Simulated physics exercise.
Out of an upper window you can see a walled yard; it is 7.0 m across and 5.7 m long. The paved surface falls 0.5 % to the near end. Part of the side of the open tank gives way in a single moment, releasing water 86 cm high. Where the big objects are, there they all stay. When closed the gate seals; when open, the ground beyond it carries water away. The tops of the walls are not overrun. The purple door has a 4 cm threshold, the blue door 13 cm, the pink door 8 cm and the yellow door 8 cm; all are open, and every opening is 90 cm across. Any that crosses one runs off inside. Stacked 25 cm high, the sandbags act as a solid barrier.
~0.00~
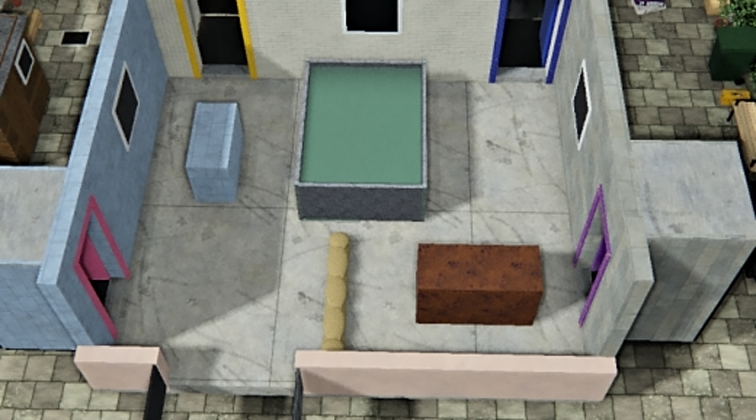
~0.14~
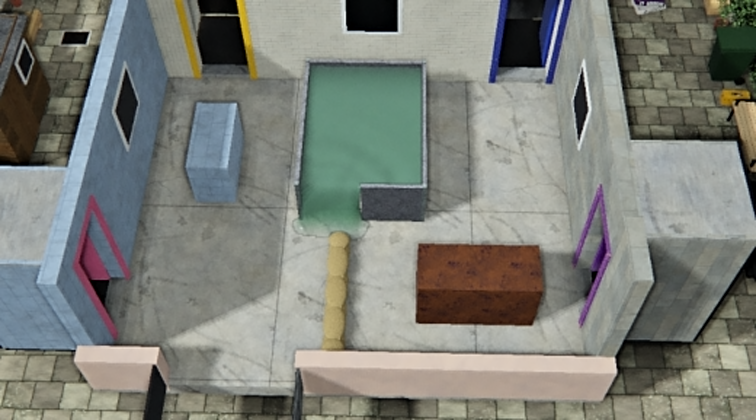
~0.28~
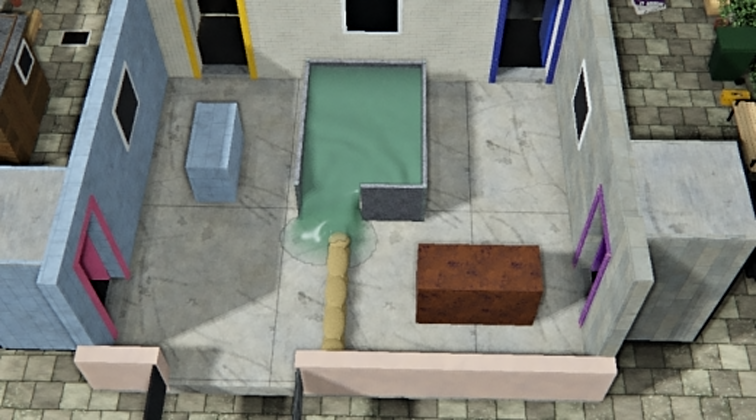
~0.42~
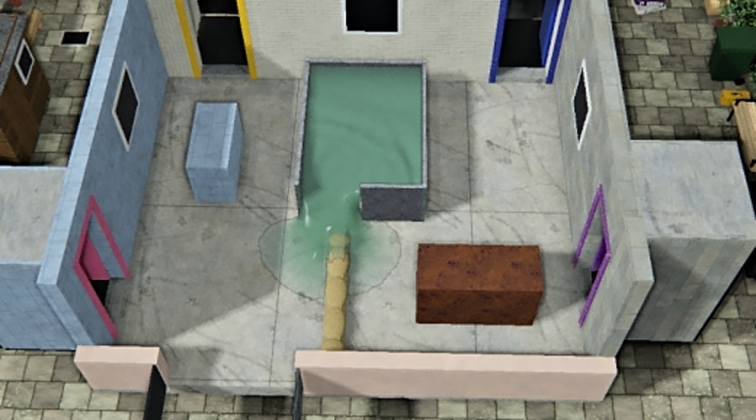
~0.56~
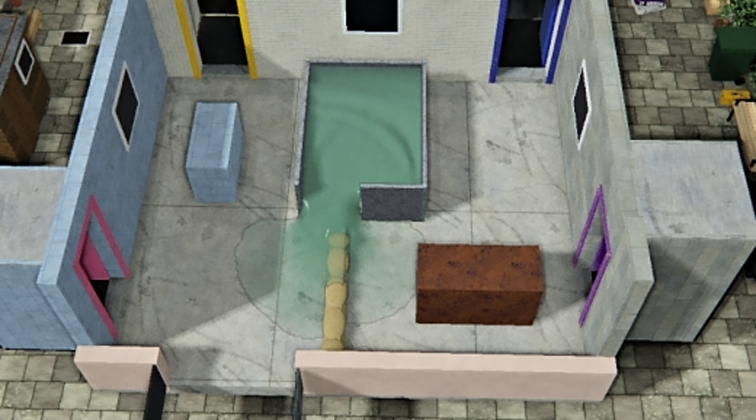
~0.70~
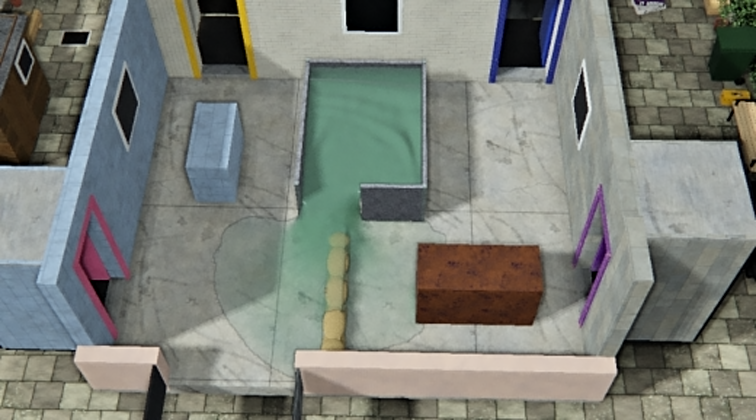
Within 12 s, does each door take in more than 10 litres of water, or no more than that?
At the end, the purple door lets the inflow top the limit, the blue door holds the inflow within the limit, the pink door lets the inflow top the limit, the yellow door holds the inflow within the limit.
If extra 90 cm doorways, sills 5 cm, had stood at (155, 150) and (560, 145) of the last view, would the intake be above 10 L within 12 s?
Taking them in order, the first gets too little and the second too little.
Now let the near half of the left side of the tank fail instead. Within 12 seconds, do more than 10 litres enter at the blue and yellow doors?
At blue the amount is beneath the mark, while at yellow it is higher than the mark.
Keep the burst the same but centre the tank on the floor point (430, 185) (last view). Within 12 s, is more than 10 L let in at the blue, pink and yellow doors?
For the blue door, the amount is too high; for the pink door, the amount is too high; for the yellow door, the amount is too high.
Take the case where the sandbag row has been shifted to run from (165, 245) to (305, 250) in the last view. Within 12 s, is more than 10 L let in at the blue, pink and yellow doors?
Moved that way: Blue holds, pink holds, yellow holds.
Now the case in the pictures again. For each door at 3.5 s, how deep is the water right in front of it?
Depth readings (cm): Purple = 10; blue = 0; pink = 16; yellow = 0.
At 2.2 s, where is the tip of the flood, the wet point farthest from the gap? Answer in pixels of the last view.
Point: Roughly (580, 378).
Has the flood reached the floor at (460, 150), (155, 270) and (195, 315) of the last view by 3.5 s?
Untouched, submerged, submerged.
After 1.4 s water covers 35 % of the floor and is deepest (58 cm) near (340, 235); purple door not reached, blue door not reached, pink door not reached, yellow door not reached.
After 2.2 s water covers 45 % of the floor and is deepest (49 cm) near (340, 235); purple door 4 cm at the sill, 4 L in, blue door not reached, pink door 17 cm at the sill, 19 L in, yellow door not reached.
After 3.5 s water covers 55 % of the floor and is deepest (38 cm) near (340, 235); purple door 10 cm at the sill, 32 L in, blue door not reached, pink door 16 cm at the sill, 78 L in, yellow door not reached.
After 7.0 s water covers 85 % of the floor and is deepest (22 cm) near (340, 235); purple door 12 cm at the sill, 111 L in, blue door 8 cm at the sill, 0 L in, pink door 10 cm at the sill, 132 L in, yellow door 6 cm at the sill, 0 L in.
After 12.0 s water covers 95 % of the floor and is deepest (12 cm) near (340, 235); purple door 6 cm at the sill, 174 L in, blue door 7 cm at the sill, 0 L in, pink door 5 cm at the sill, 140 L in, yellow door 4 cm at the sill, 0 L in.
